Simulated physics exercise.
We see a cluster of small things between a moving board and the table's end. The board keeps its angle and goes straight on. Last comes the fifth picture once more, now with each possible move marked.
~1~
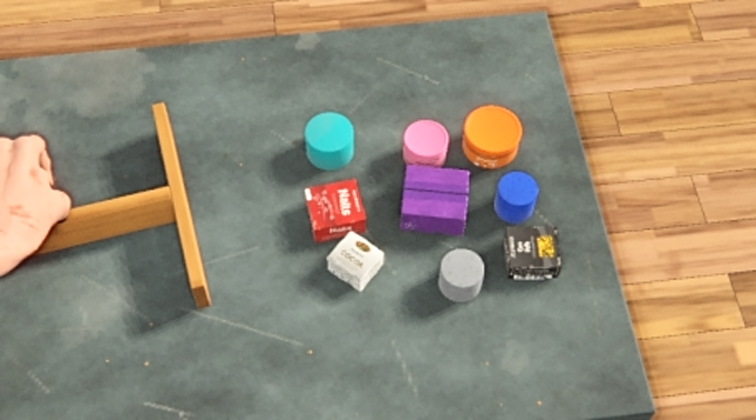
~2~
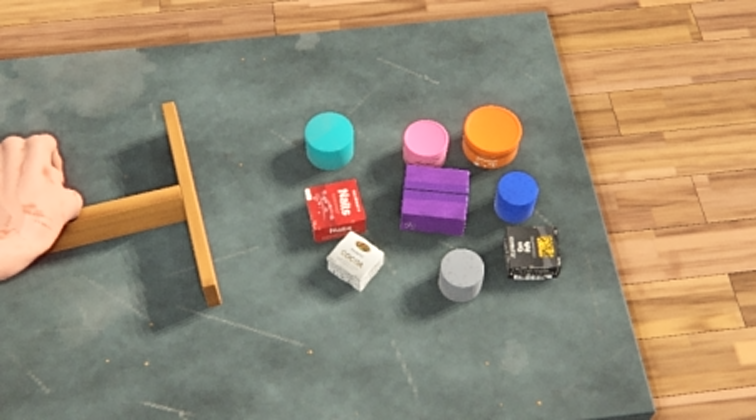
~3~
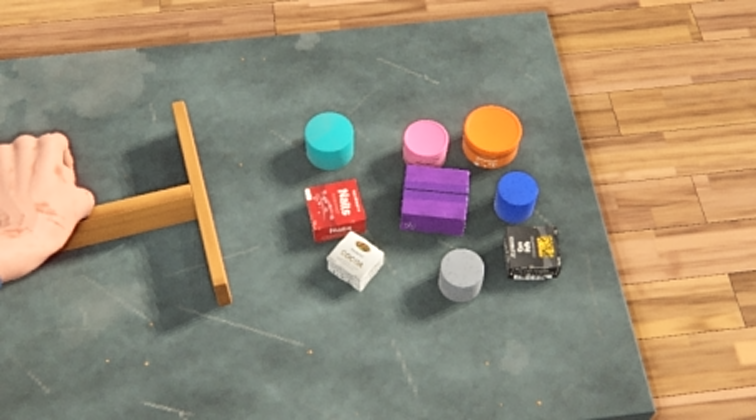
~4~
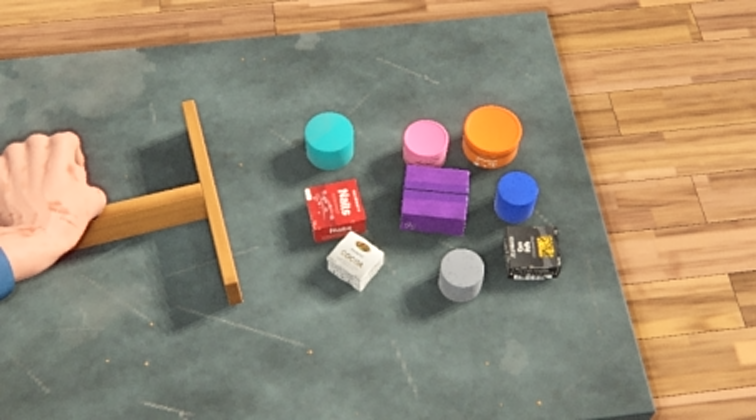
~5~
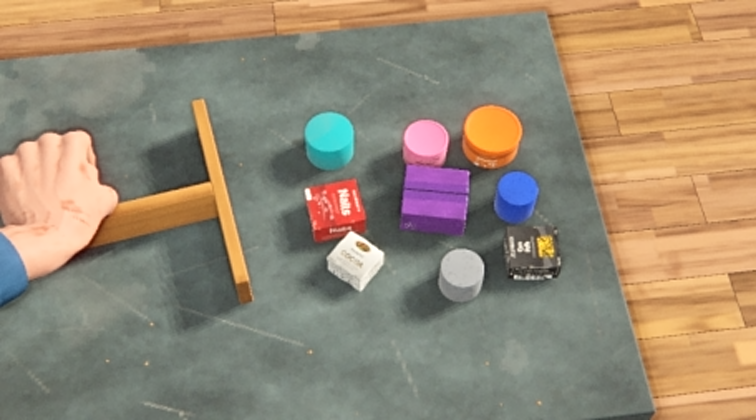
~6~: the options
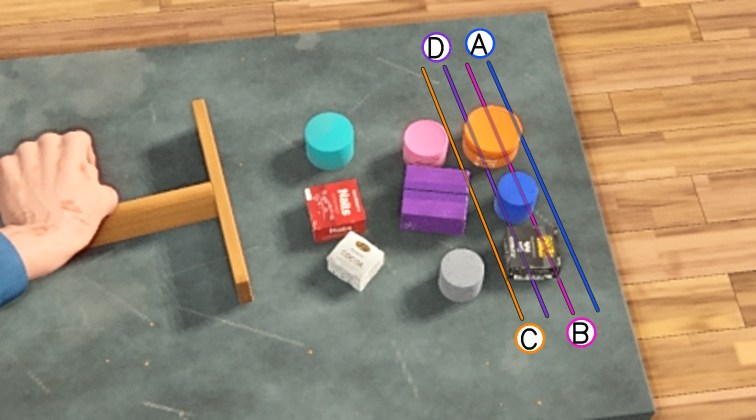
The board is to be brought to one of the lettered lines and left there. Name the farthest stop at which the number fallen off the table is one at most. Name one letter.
D.
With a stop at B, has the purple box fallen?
Yes.
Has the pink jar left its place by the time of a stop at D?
By then, yes.
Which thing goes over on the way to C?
The blue pot.
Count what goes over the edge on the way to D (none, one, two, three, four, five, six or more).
In all, one.
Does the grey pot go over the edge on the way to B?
No.
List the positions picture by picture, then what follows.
Blue pot (516, 198); orange jar (491, 138); white packet (356, 261), in the first picture.
Board (187, 189); purple box (434, 200), in the second picture.
Board (198, 188); black box (532, 253), in the third picture.
Board (208, 187); grey pot (461, 275), in the fourth picture.
Board (218, 186); blue pot (516, 198); orange jar (491, 138); white packet (356, 261), in the fifth picture.
On the marked copy, A at (539, 177); B at (516, 180); C at (469, 185); D at (492, 182).
Following D. Soon after the start, board (319, 176); turquoise tin (336, 141); white packet (377, 259).
Later, board (417, 166); blue pot (566, 188); purple box (512, 188).
In the end, board (491, 159); blue pot over the edge; purple box (584, 181); one fallen.
As for the rest, A drops four; B drops two; C is within the limit but short.
